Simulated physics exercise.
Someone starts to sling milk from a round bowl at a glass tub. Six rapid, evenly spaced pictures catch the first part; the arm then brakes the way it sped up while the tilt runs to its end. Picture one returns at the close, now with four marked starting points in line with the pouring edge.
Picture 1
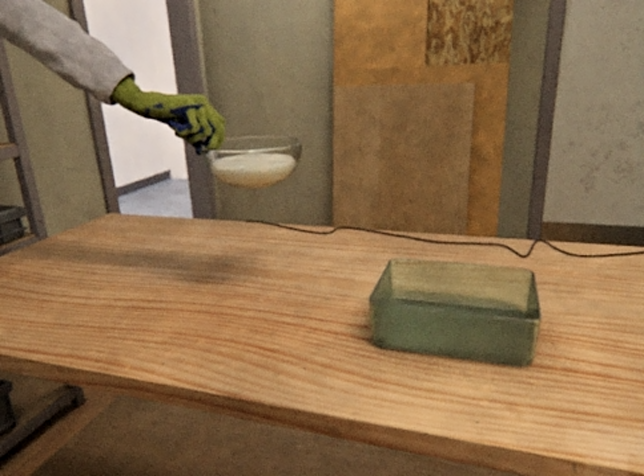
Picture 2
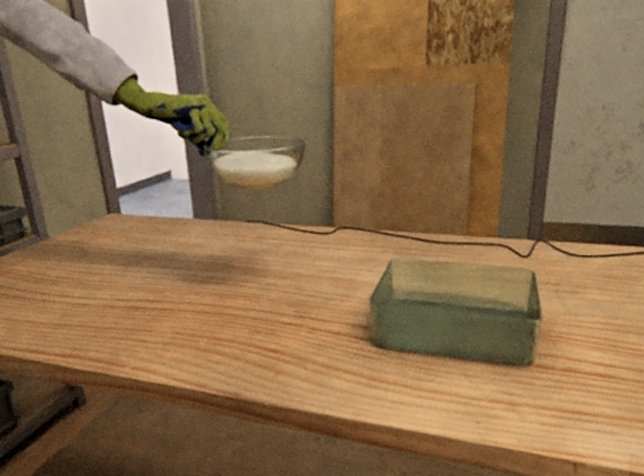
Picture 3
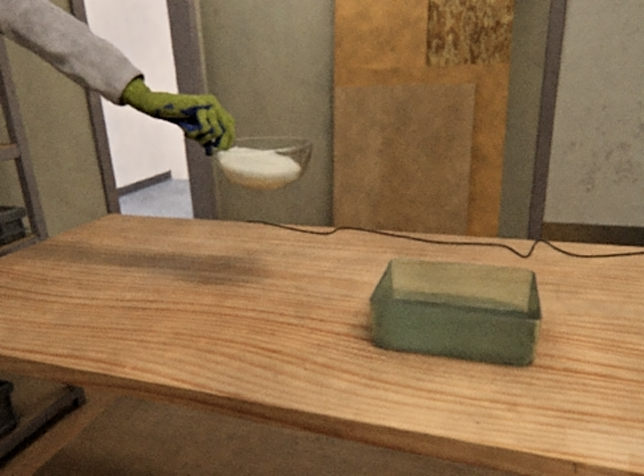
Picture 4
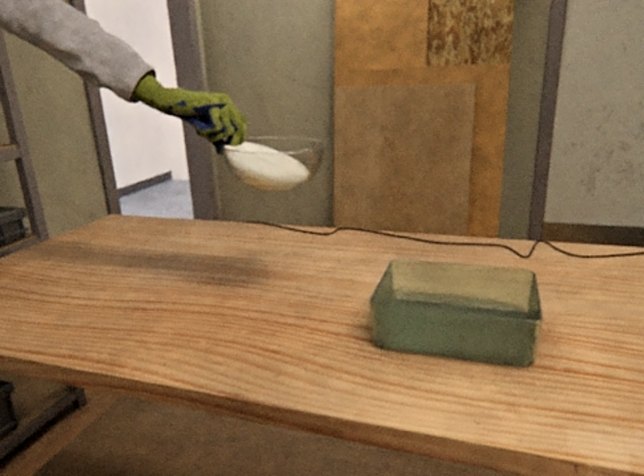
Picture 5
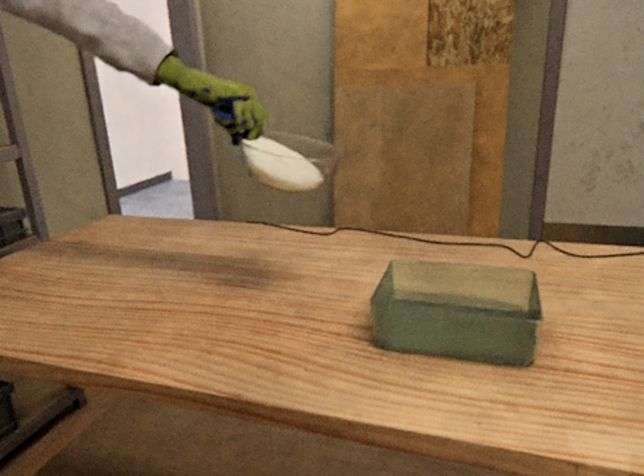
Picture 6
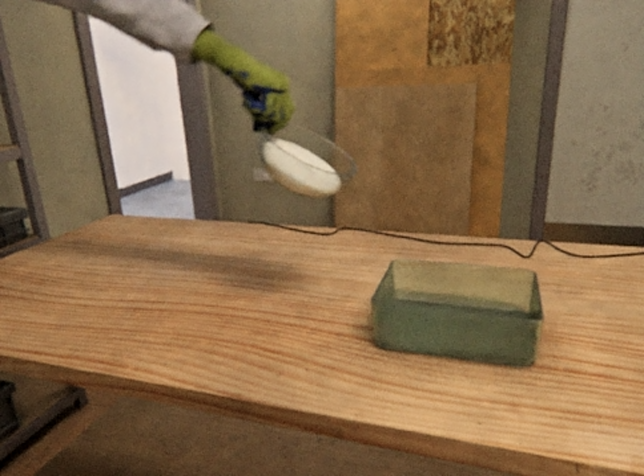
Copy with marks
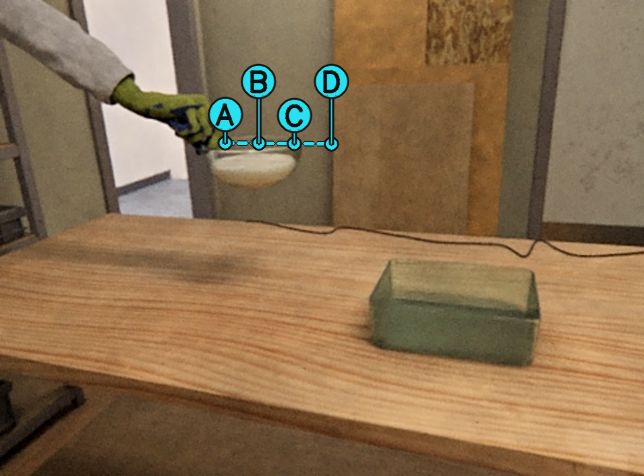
An arm in a pale sleeve and green glove reaches in from the upper left, holding a clear round bowl of white milk above a wooden table, seen from slightly above in a room with an open doorway. A greenish glass tub sits on the right, before brown boards and a dark cord. The hand carries the bowl a little rightward, tilting it progressively steeper, while the camera stays still.
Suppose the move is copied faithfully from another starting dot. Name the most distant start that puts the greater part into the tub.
Take B.
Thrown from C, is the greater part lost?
No.
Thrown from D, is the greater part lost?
No, not at all.
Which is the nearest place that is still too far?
That would be A.
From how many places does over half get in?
Three of them.
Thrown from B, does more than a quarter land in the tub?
Yes, it does.
On the marked copy, A at (225, 142); B at (258, 143); C at (294, 143); D at (331, 143).
With A, about 25 % lands in the tub, 69 % falls short and 5 % goes beside or beyond.
With B, about 62 % lands in the tub, 23 % falls short and 15 % goes beside or beyond.
With C, about 66 % lands in the tub, 7 % falls short and 26 % goes beside or beyond.
With D, about 83 % lands in the tub, 11 % falls short and 6 % goes beside or beyond.
